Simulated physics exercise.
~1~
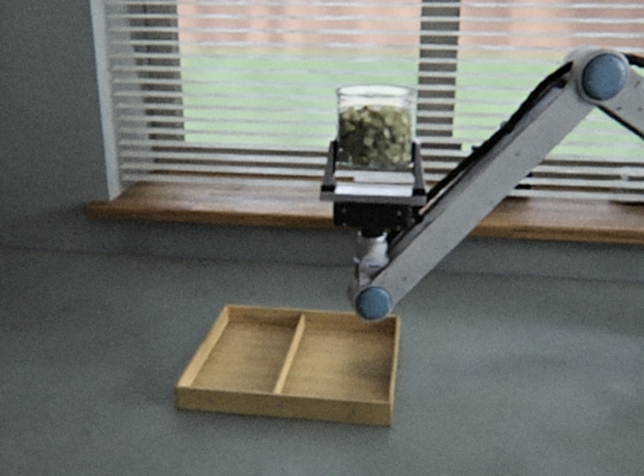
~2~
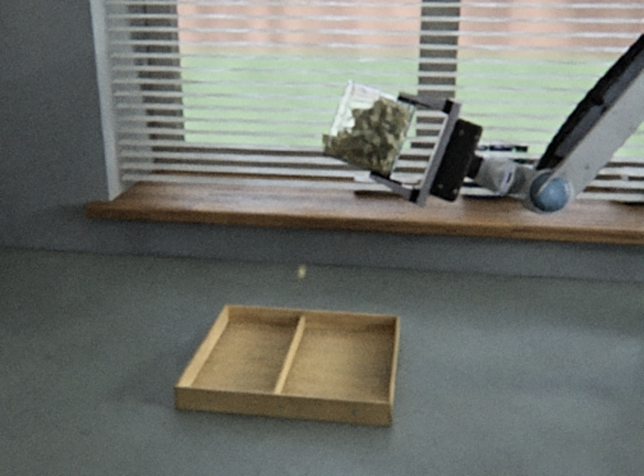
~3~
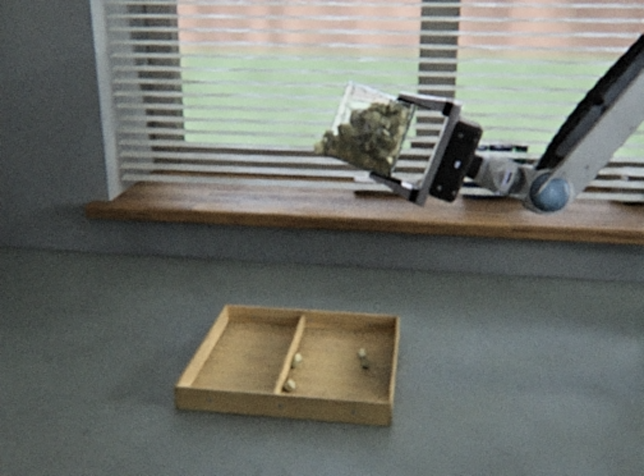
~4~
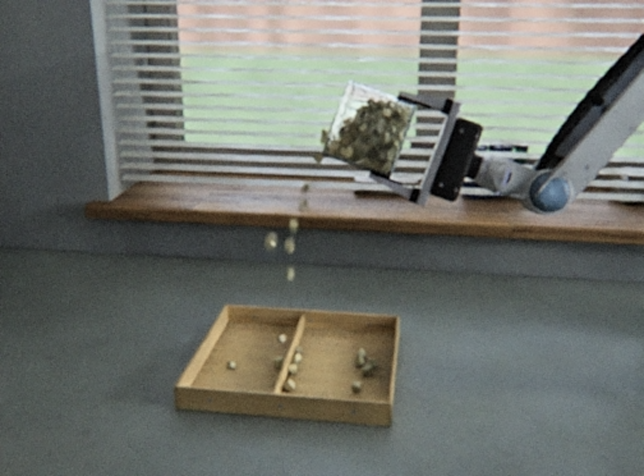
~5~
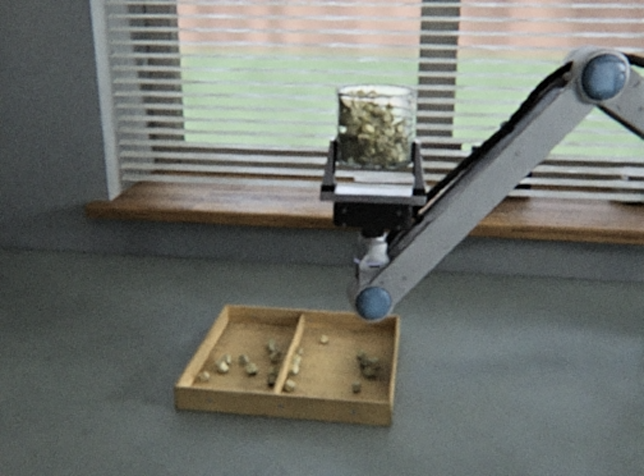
On a grey surface by a window with blinds, a robot arm tipped a clear tumbler of small pieces over a divided wooden tray, let a few drop into both parts, then turned it upright again, still mostly full.
